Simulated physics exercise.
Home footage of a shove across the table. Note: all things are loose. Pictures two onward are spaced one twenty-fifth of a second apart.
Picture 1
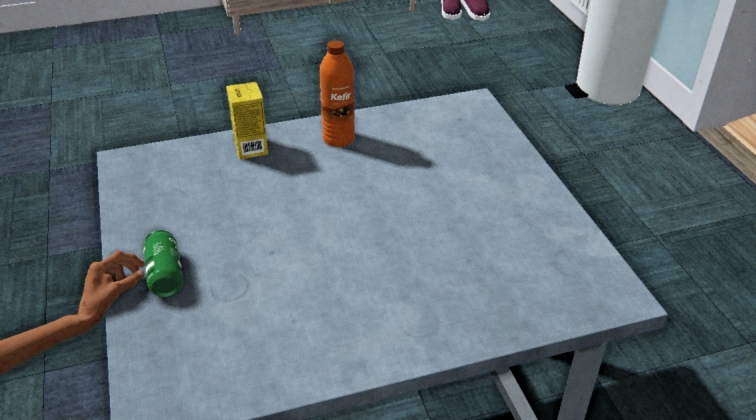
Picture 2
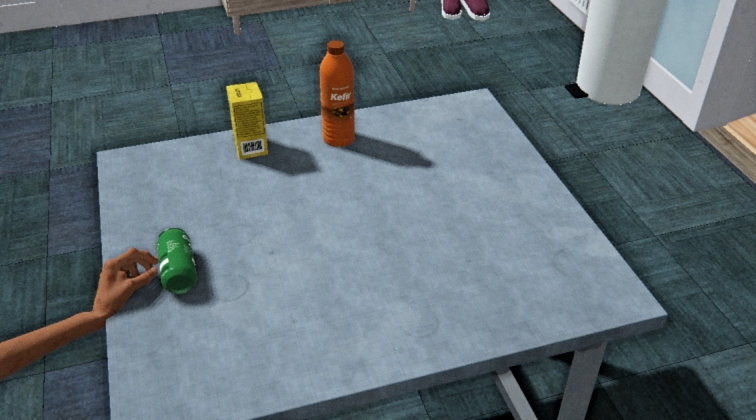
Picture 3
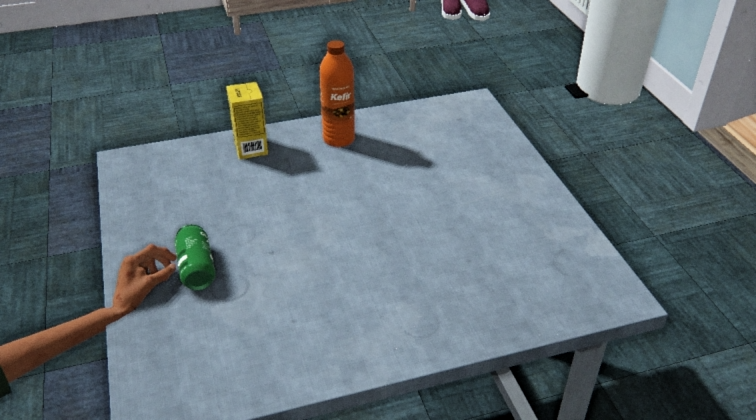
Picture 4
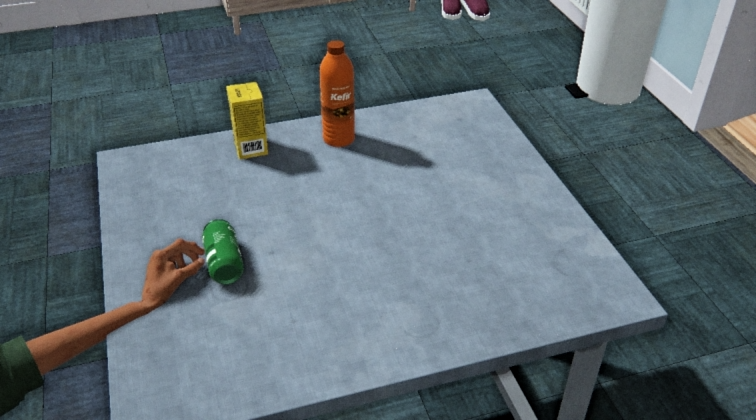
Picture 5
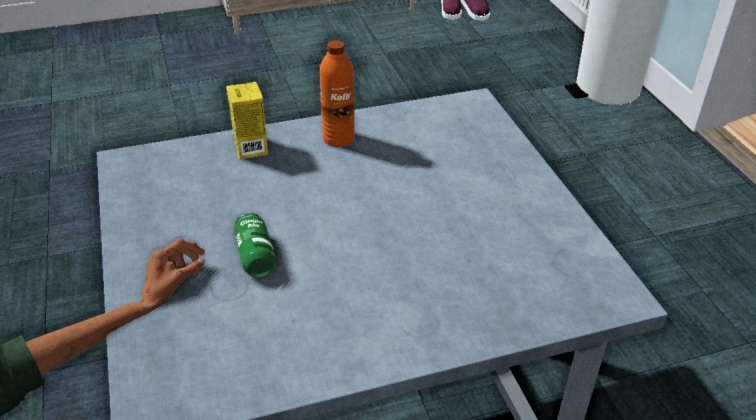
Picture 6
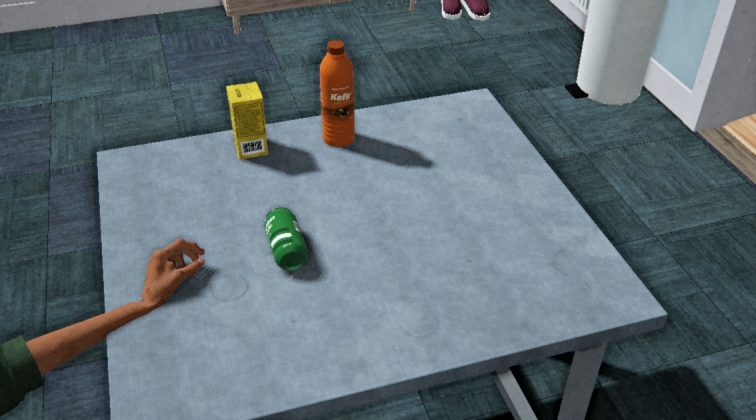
A hand pushing a green can lying on a table rightward, then halting as the can rolls on past the fingers.
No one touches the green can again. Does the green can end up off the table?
Yes.
Then, 0.20 s past the last view, green can displaced well along near (431, 210).
Then, 0.50 s past the last view, green can now off the table.
Then, 0.90 s past the last view, things are still on the move.
Finally, off the table, green can.
